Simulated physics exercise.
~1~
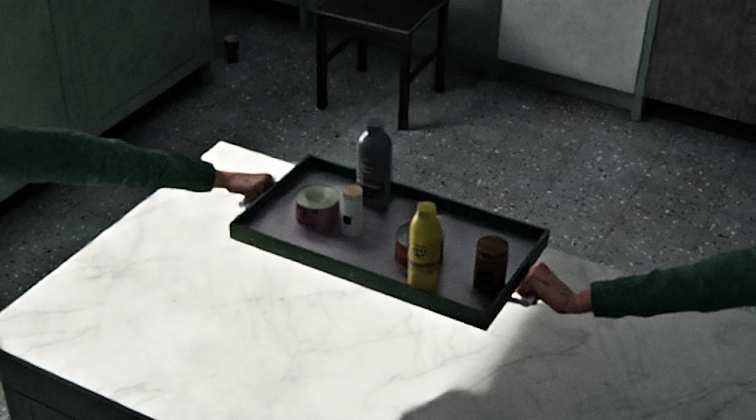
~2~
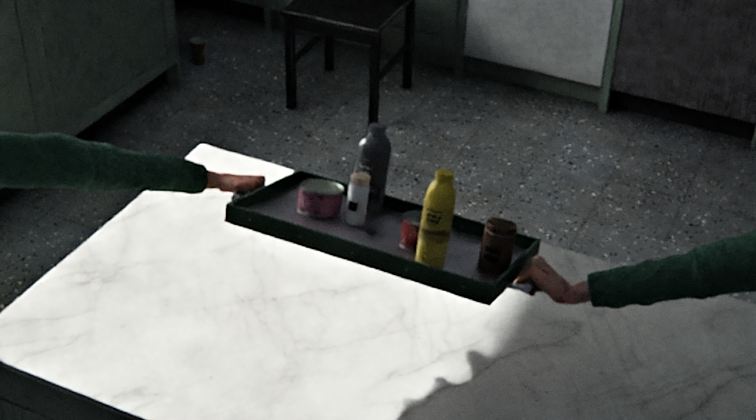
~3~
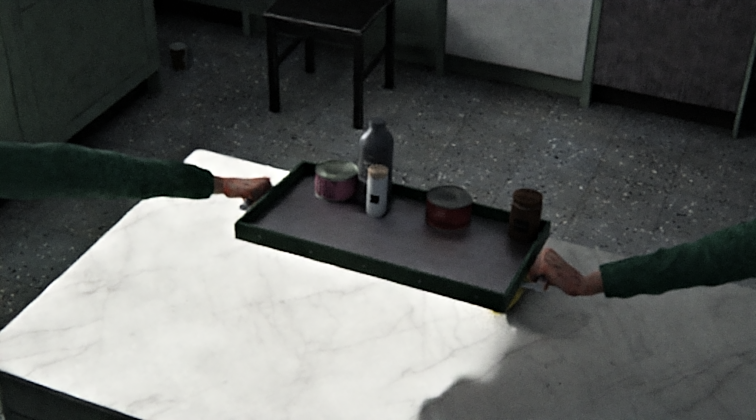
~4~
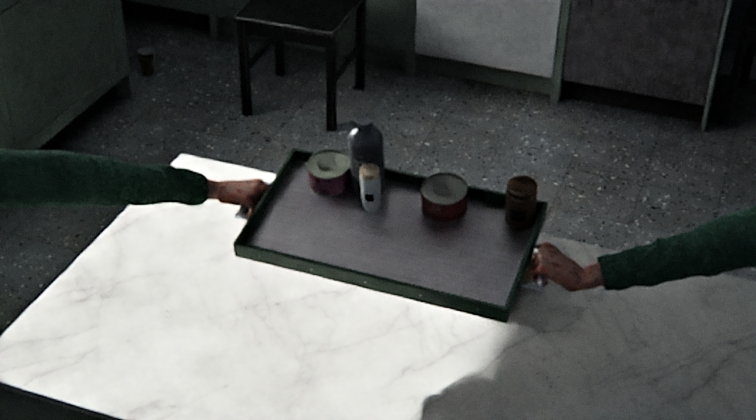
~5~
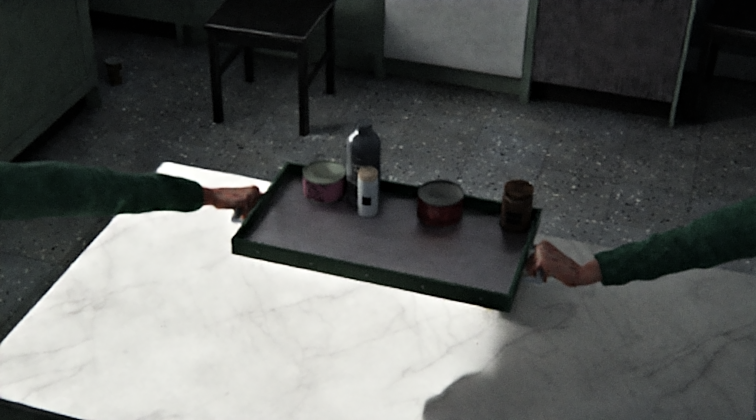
A green-rimmed tray of jars, tubs and bottles, held by two hands above a marble table, tilted away and then back, and the yellow bottle toppled off the near right side, while the other items slid slightly and stayed aboard.
